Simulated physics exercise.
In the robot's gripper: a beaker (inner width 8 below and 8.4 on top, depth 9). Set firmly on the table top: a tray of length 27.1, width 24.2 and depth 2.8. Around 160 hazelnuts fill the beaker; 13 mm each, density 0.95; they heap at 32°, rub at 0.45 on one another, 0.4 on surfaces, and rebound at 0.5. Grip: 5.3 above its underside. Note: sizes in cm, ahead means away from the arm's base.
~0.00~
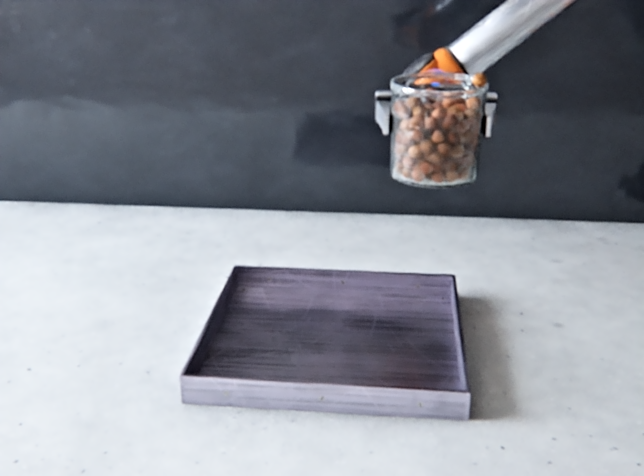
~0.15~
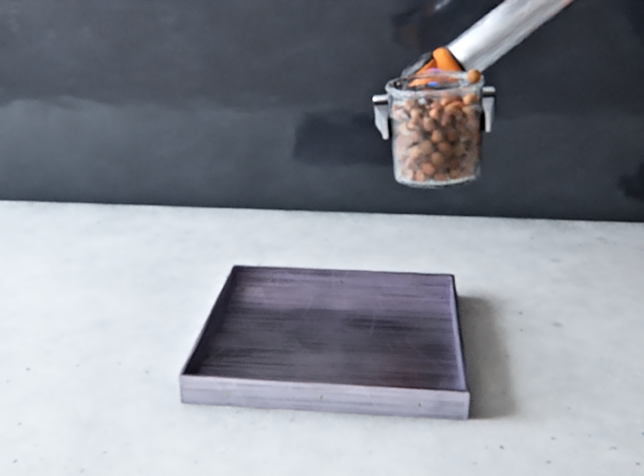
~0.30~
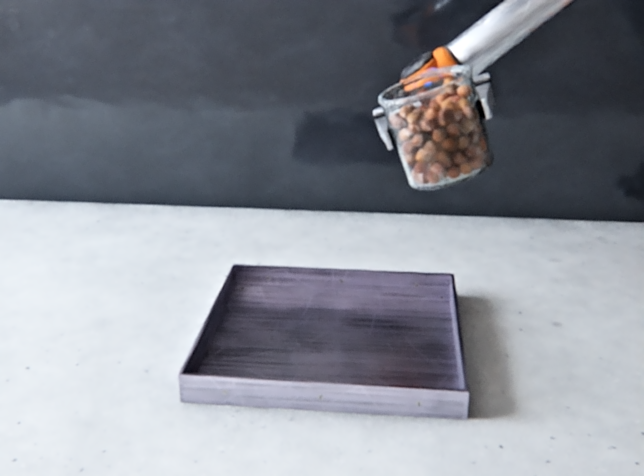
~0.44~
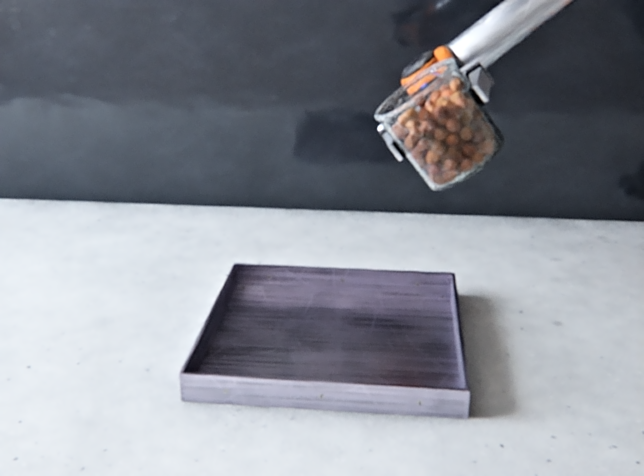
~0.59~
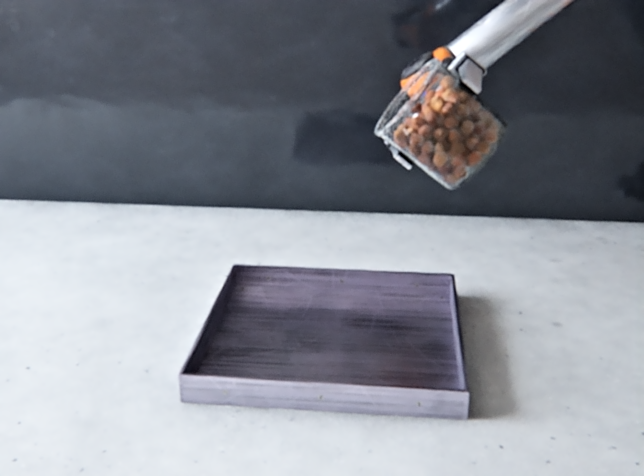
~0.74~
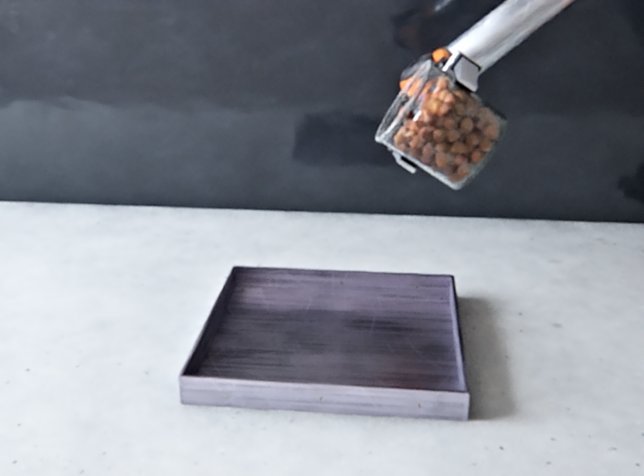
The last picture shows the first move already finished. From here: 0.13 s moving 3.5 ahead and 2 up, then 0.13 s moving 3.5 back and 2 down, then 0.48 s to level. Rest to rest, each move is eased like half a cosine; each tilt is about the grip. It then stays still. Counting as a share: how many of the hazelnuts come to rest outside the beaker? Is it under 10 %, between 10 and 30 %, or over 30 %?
It is between 10 and 30 %.
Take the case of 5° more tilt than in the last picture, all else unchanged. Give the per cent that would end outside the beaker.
In that case some 20 per cent.
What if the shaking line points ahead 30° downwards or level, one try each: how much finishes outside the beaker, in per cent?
Near 5 and 10 percent respectively.
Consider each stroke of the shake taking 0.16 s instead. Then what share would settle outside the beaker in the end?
Roughly 5 in a hundred.
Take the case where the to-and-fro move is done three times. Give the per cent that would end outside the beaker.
In that case some 30 per cent.
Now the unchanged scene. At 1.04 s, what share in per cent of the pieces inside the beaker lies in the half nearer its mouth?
Something near 40 per cent is there.
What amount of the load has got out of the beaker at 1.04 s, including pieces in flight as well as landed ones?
By then near 15 % is out.
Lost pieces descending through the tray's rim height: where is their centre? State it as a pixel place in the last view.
I'd say somewhere around (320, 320).
By 1.04 s, tilted 56° forward, highest piece 27 above the table; 143 in the beaker, 22 in flight or on a rim.
By 1.33 s, tilted 12° forward, highest piece 29 above the table; 140 in the beaker, 24 in the tray, 1 in flight or on a rim.
By 1.68 s, level, highest piece 29 above the table; 140 in the beaker, 25 in the tray.
By 2.73 s, level, highest piece 29 above the table; 140 in the beaker, 25 in the tray.
Final count, 140 in the beaker, 25 in the tray. That is 15 % outside the beaker.
